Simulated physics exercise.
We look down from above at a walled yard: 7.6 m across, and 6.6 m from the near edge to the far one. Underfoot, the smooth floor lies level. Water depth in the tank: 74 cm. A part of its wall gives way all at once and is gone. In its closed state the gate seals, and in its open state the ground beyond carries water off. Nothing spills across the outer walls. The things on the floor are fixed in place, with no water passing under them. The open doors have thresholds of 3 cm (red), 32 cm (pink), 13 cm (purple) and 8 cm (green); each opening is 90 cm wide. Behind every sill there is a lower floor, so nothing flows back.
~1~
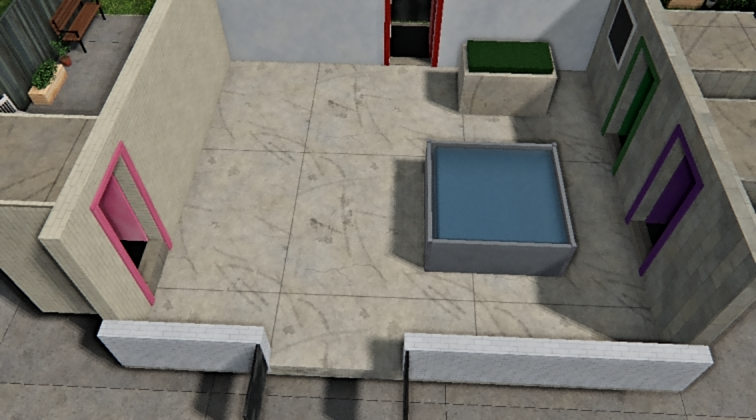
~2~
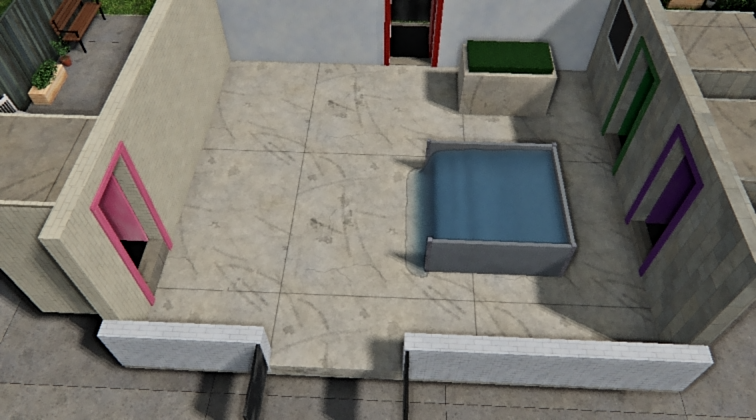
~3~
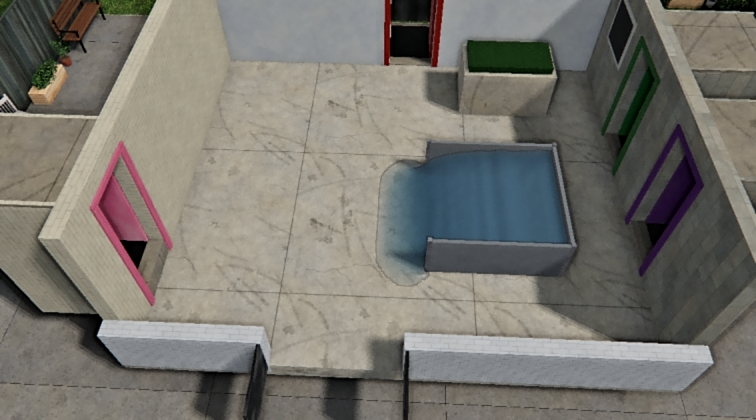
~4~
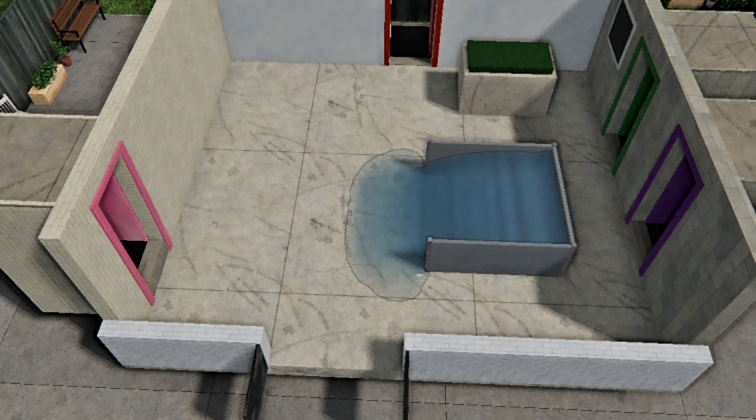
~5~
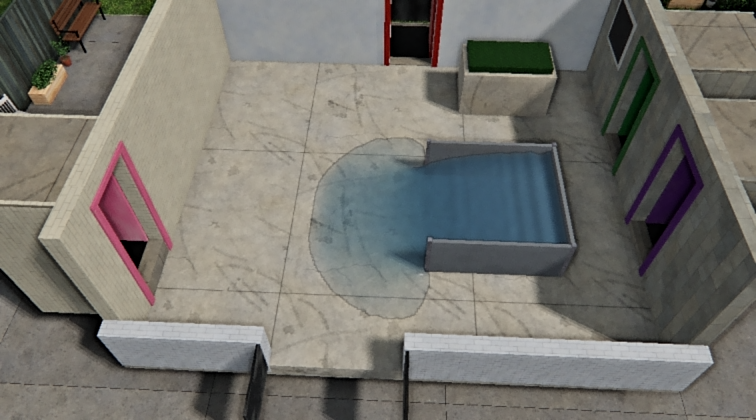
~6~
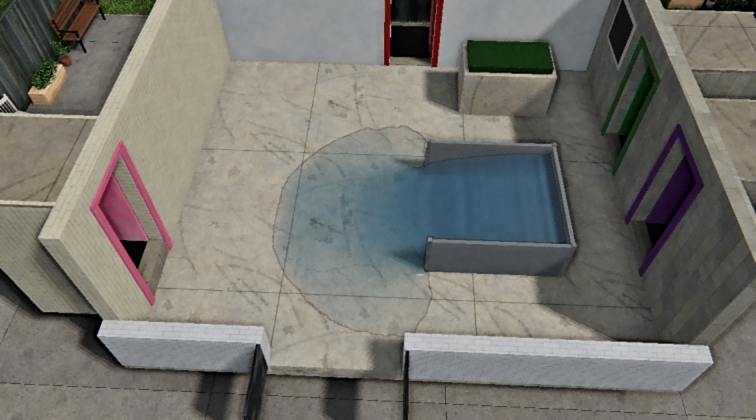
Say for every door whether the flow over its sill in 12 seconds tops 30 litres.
Result: Red door - tops it; pink door - falls short; purple door - falls short; green door - falls short.
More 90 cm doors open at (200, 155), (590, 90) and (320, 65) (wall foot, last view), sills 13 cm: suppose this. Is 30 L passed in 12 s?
So, in the order given, it's beyond the mark, then shy of the mark, then shy of the mark.
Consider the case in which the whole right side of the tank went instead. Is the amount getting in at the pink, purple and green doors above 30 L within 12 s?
Door by door - pink: Within bounds, purple: Out of bounds, green: Out of bounds.
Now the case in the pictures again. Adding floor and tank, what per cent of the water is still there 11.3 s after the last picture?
That would be close to 86 per cent.
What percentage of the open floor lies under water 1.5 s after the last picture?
50 %.
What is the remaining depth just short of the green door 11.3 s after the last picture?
I'd put it at around 6.0 cm deep.
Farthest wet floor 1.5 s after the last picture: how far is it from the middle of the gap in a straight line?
Around 5.4 metres.
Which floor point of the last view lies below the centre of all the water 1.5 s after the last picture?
At roughly (333, 213).
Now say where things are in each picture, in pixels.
The first frame shows still water, 74 cm deep, in the tank at (495, 193).
In the second frame, the front is at (424, 170), 1.1 m from the gap at (429, 210); 0.4 m2 of floor is under water; 74 cm left at the back of the tank.
In the third frame, the front is at (404, 164), 1.3 m from the gap at (429, 211); 1.6 m2 of floor is under water; 74 cm left at the back of the tank.
In the fourth frame, water pours out at (429, 212) and has run 1.6 m, to (391, 154); typically 11 cm deep outside, 72 cm at the tank's back.
In the fifth frame, the front is at (339, 164), 2.0 m from the gap at (429, 212); 5.4 m2 of floor is under water; 65 cm left at the back of the tank.
In the sixth frame, water pours out at (429, 213) and has run 2.5 m, to (278, 243); typically 7 cm deep outside, 63 cm at the tank's back.
Then, 0.7 s after the last picture water covers 40 % of the floor and is deepest (34 cm) near (184, 208); red door not reached, pink door 14 cm at the sill, 0 L in, purple door not reached, green door not reached.
Then, 1.5 s after the last picture water covers 50 % of the floor and is deepest (46 cm) near (144, 332); red door not reached, pink door 30 cm at the sill, 0 L in, purple door not reached, green door not reached.
Then, 2.8 s after the last picture water covers 50 % of the floor and is deepest (34 cm) near (231, 63); red door not reached, pink door 25 cm at the sill, 1 L in, purple door not reached, green door not reached.
Then, 6.3 s after the last picture water covers 80 % of the floor and is deepest (15 cm) near (441, 92); red door 6 cm at the sill, 5 L in, pink door 7 cm at the sill, 1 L in, purple door not reached, green door not reached.
Then, 11.3 s after the last picture water covers 100 % of the floor and is deepest (12 cm) near (565, 239); red door 8 cm at the sill, 71 L in, pink door 5 cm at the sill, 1 L in, purple door 9 cm at the sill, 0 L in, green door 6 cm at the sill, 5 L in.
